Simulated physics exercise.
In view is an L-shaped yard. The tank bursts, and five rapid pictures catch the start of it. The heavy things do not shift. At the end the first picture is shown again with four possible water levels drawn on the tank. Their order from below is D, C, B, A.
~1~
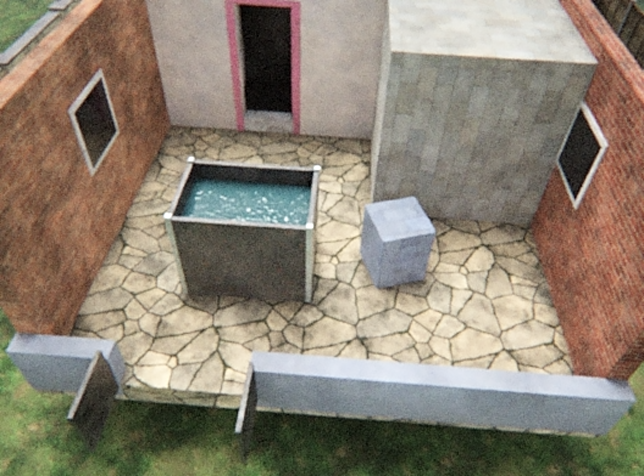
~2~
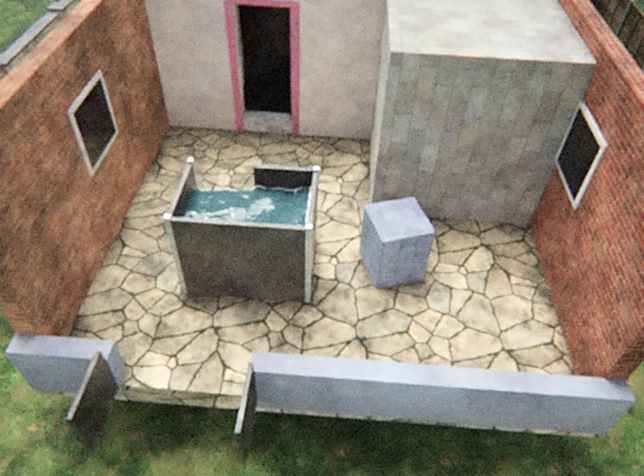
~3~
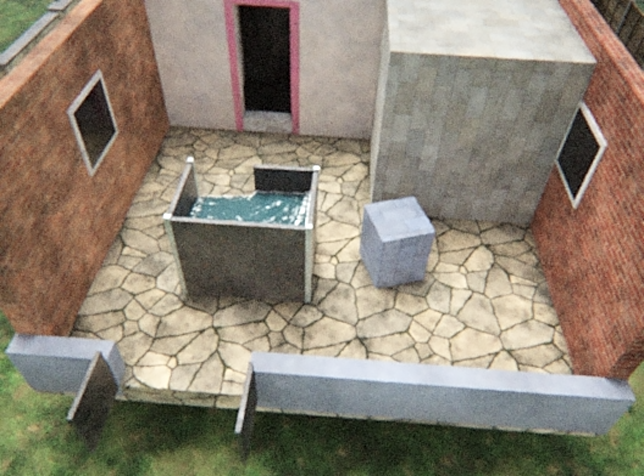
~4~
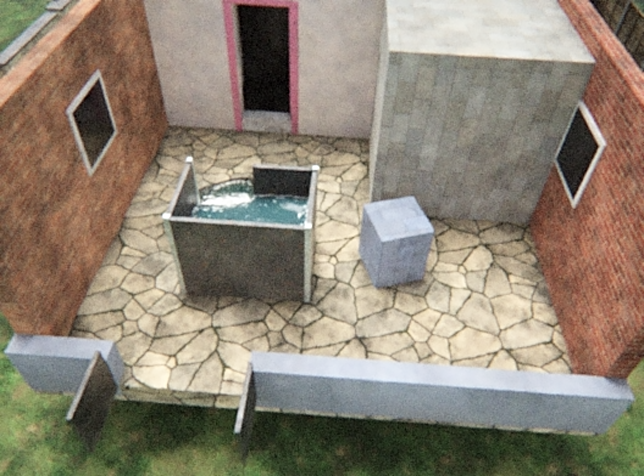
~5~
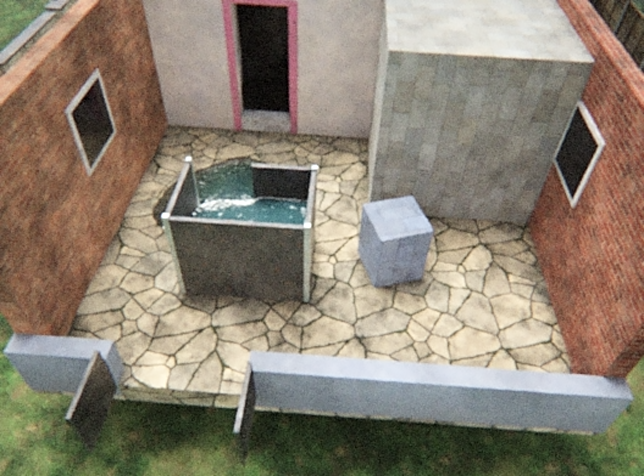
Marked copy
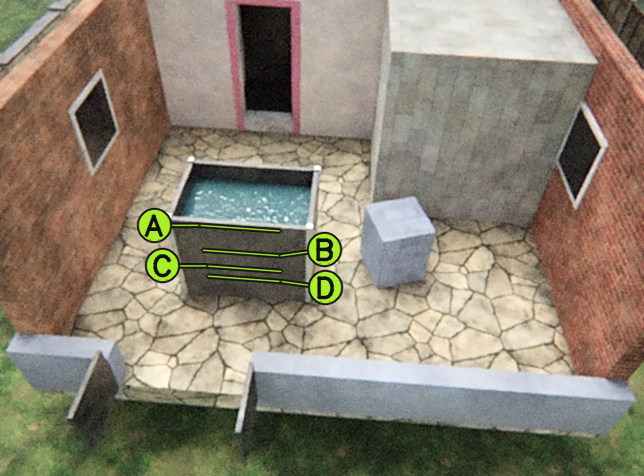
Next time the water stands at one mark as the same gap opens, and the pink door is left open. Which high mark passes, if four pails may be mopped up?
The limit is B.
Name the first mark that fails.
A.
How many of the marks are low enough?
Three.
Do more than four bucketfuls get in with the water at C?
No, that is safe.
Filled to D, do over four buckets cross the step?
No.
On the marked copy, A at (238, 228); B at (241, 253); C at (243, 268); D at (244, 278); from the bottom up D, C, B, A.
For mark A, about 11 bucketfuls get in.
For mark B, a bucket or two gets in.
For mark C, nothing gets over.
For mark D, nothing gets over.
